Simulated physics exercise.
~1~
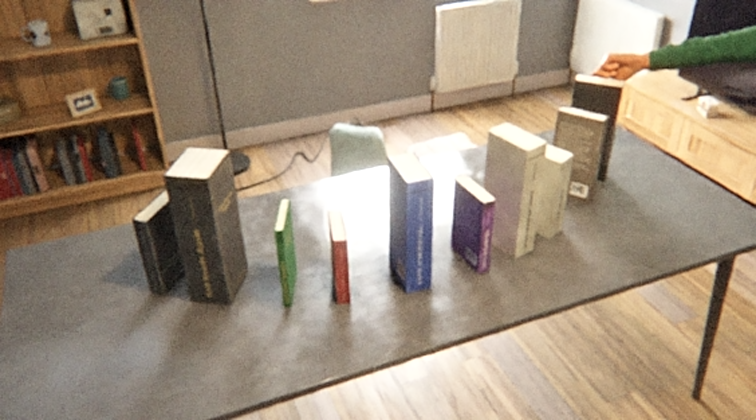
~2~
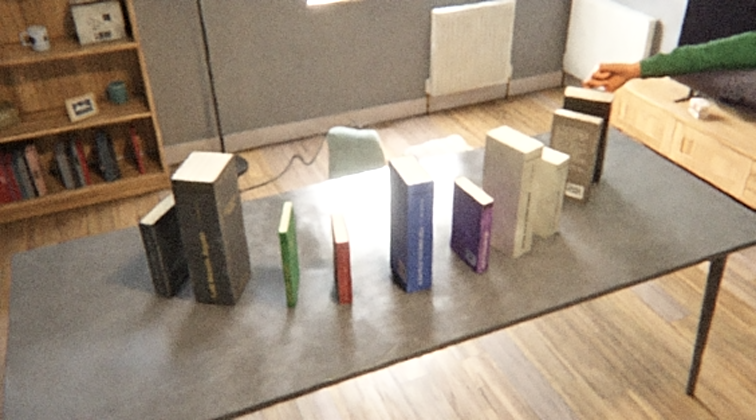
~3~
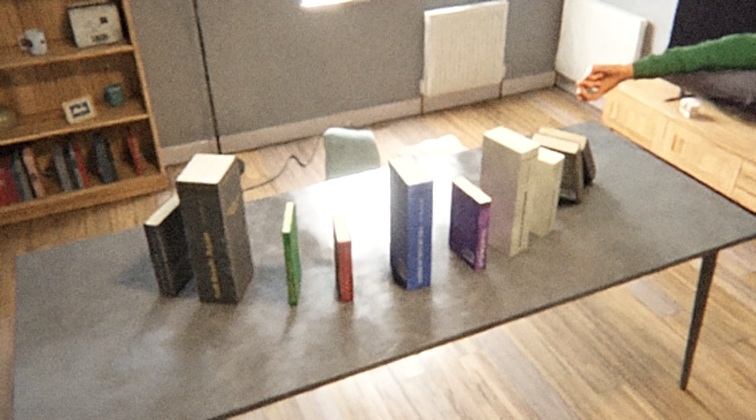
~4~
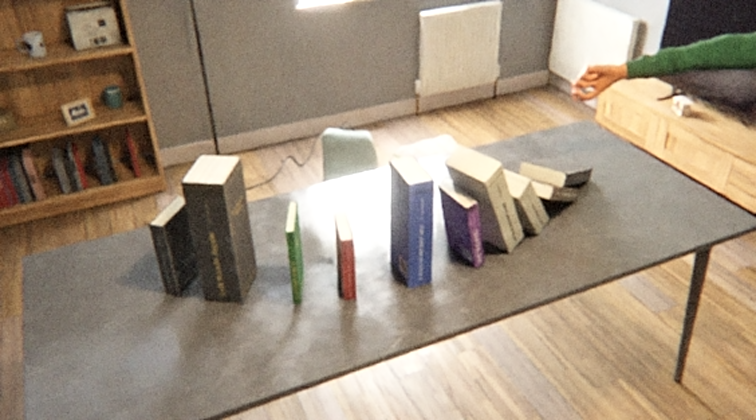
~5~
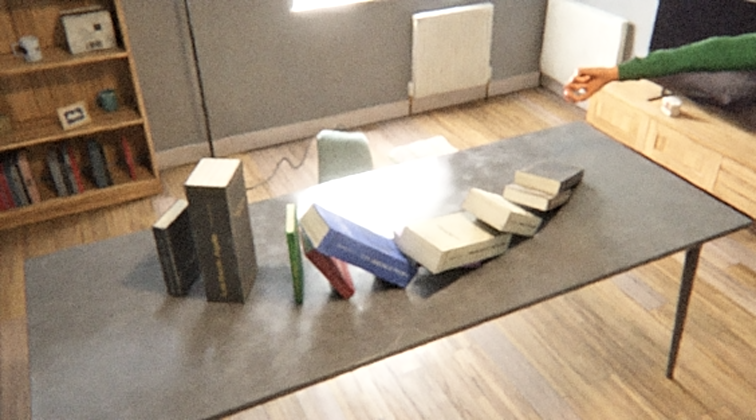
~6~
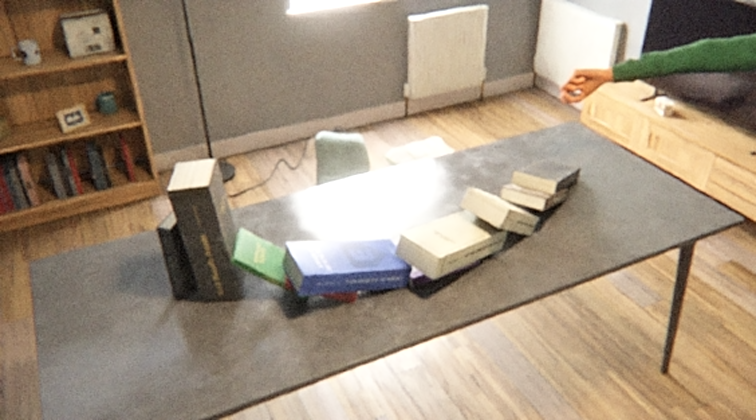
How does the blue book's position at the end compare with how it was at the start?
At the start the blue book stood upright on the table, but by the end it had been knocked over to the left and was on its side among the other fallen books.
